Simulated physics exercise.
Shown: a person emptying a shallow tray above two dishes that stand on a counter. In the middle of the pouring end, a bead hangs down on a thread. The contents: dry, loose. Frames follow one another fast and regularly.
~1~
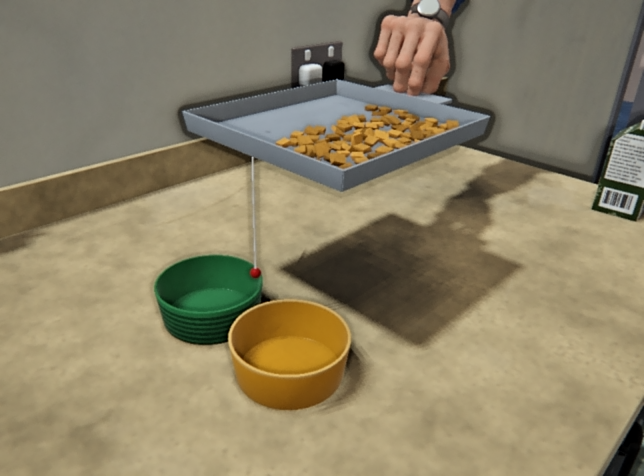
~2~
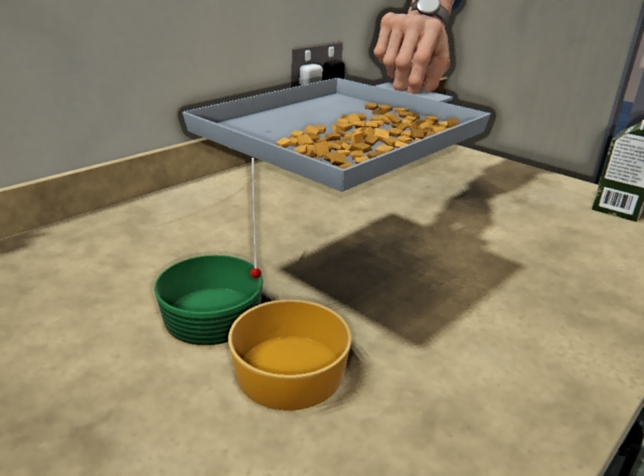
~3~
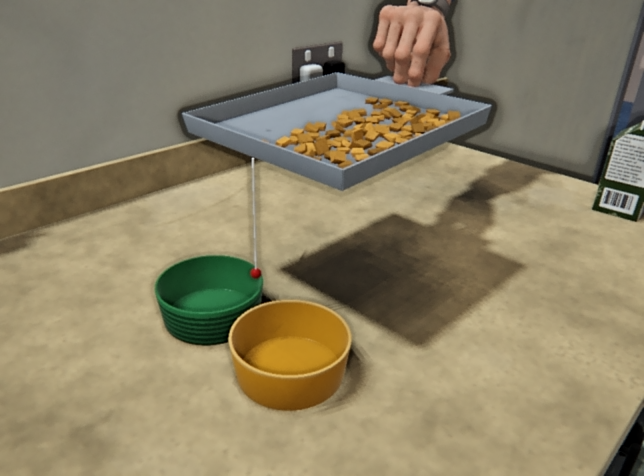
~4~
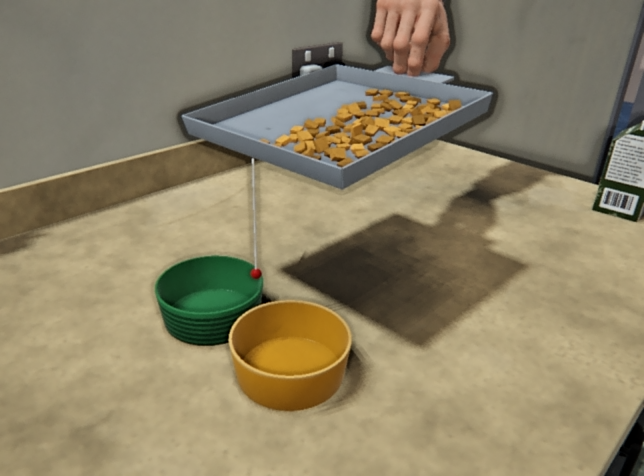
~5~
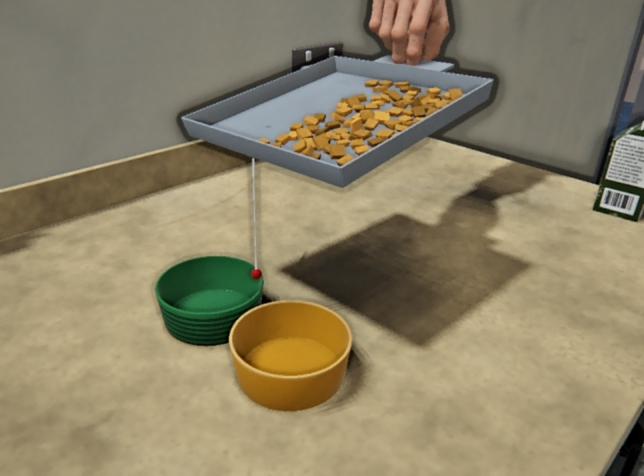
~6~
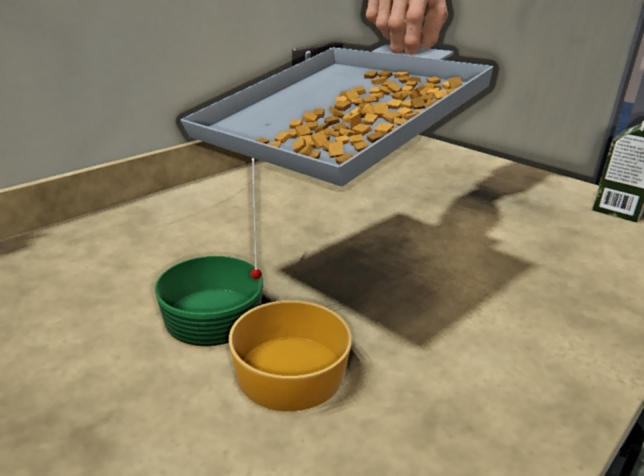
At first, a hand holds a shallow gray tray of small golden-brown pieces nearly level above a green bowl and an orange bowl on a counter, a red bead hanging from its near end. Then the hand gradually raises the far end, tilting the tray slightly, while the bowls stay still.
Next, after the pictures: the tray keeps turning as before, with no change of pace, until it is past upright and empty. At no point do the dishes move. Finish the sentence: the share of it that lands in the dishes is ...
... above one half.
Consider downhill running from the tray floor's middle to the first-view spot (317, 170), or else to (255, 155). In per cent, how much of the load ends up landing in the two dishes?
Lab note: Try one about 70 %, try two about 80 %.
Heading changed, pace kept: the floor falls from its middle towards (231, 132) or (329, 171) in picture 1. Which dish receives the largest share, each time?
Tilt 1: Left-side dish. Tilt 2: Right-side dish.
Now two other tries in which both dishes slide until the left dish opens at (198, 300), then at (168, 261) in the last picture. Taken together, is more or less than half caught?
The first try: Above a half. The second: Most of it.
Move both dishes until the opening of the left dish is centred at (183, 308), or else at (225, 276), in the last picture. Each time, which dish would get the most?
The first try: The dish on the left. The second: The left one.
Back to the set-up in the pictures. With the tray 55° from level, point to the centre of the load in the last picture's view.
At about (273, 120).
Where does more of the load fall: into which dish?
Result: The left of the two takes it.
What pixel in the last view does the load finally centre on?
Near pixel (204, 322).
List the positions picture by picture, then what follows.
Corners of the pouring end (187, 111) and (343, 169), level; middle of the load (371, 135), cereal squares; left dish (166, 318); right dish (244, 379); bead on its thread (256, 273), in the first frame.
Corners of the pouring end (187, 112) and (343, 168), level; middle of the load (371, 134), in the second frame.
Corners of the pouring end (187, 113) and (343, 168), tipped barely, lowest at the left corner; middle of the load (371, 130), in the third frame.
Corners of the pouring end (186, 115) and (342, 167), tipped a little, lowest at the left corner; middle of the load (371, 124), in the fourth frame.
Corners of the pouring end (186, 117) and (341, 165), tipped a little, lowest at the left corner; middle of the load (371, 117), in the fifth frame.
Corners of the pouring end (185, 119) and (339, 164), tipped a little, lowest at the left corner; middle of the load (370, 111); left dish (166, 319); right dish (245, 380), in the sixth frame.
Just after the last frame, tray tipped steeply; every one on the tray.
A moment on, tray tipped right over; almost all on the tray; about a tenth in the left dish; just a few outside both.
Further on, tray tipped past a quarter turn; about a tenth in the right dish; roughly two thirds in the left dish; roughly a third outside both.
When it is over, tray tipped past a quarter turn; about a tenth in the right dish; roughly two thirds in the left dish; roughly a third outside both.
